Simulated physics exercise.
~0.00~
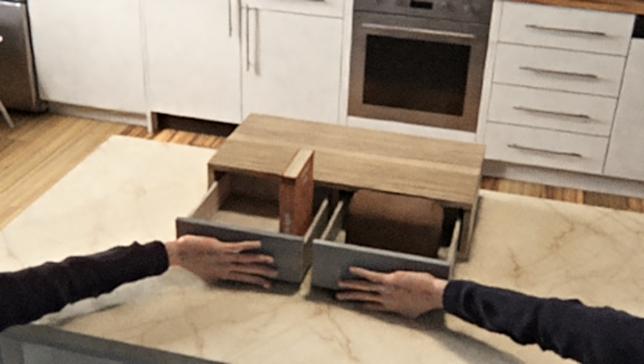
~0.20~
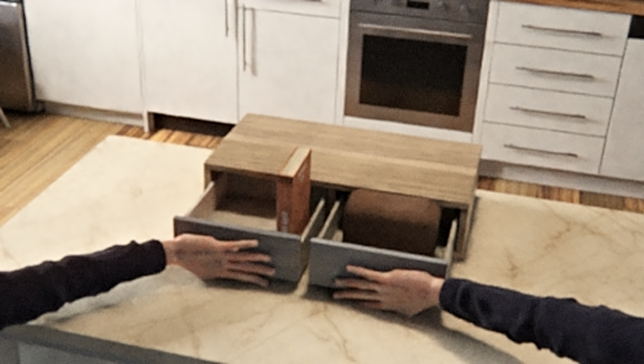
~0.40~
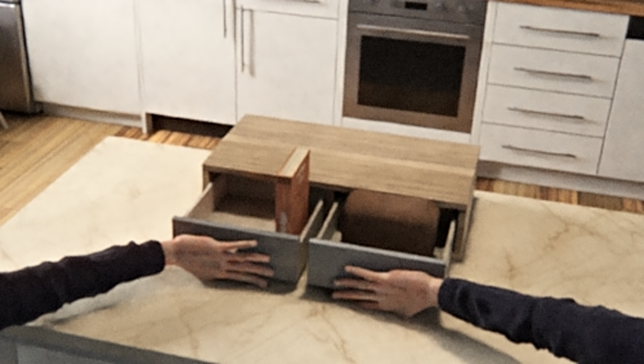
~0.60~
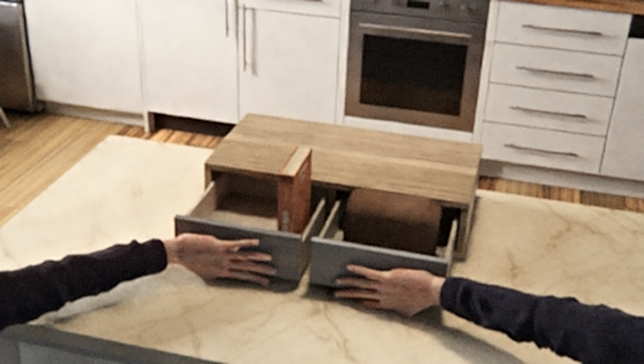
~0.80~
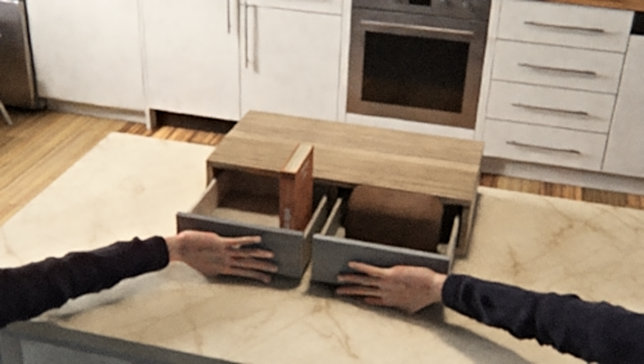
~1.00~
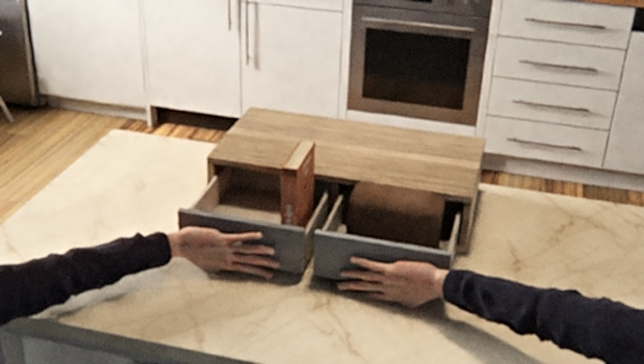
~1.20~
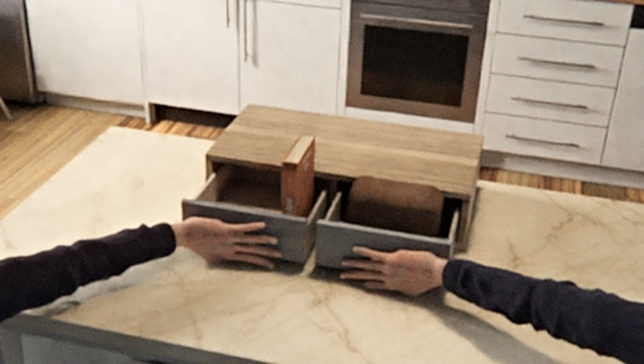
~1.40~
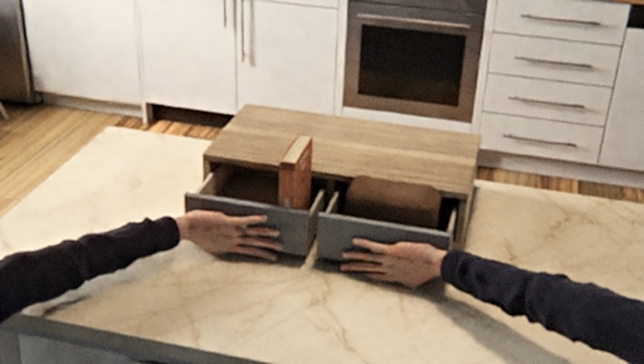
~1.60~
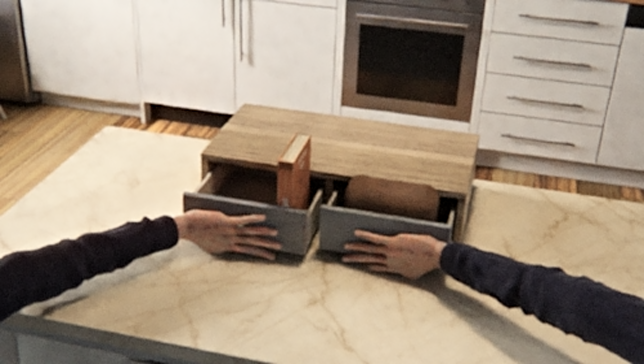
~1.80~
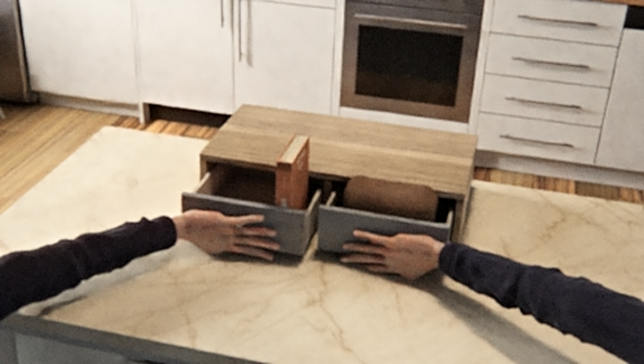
Two hands pressed against the grey fronts of a small wooden chest's two open drawers on a marble-look counter, easing them inward a little, but both were still sticking partway out at the end.
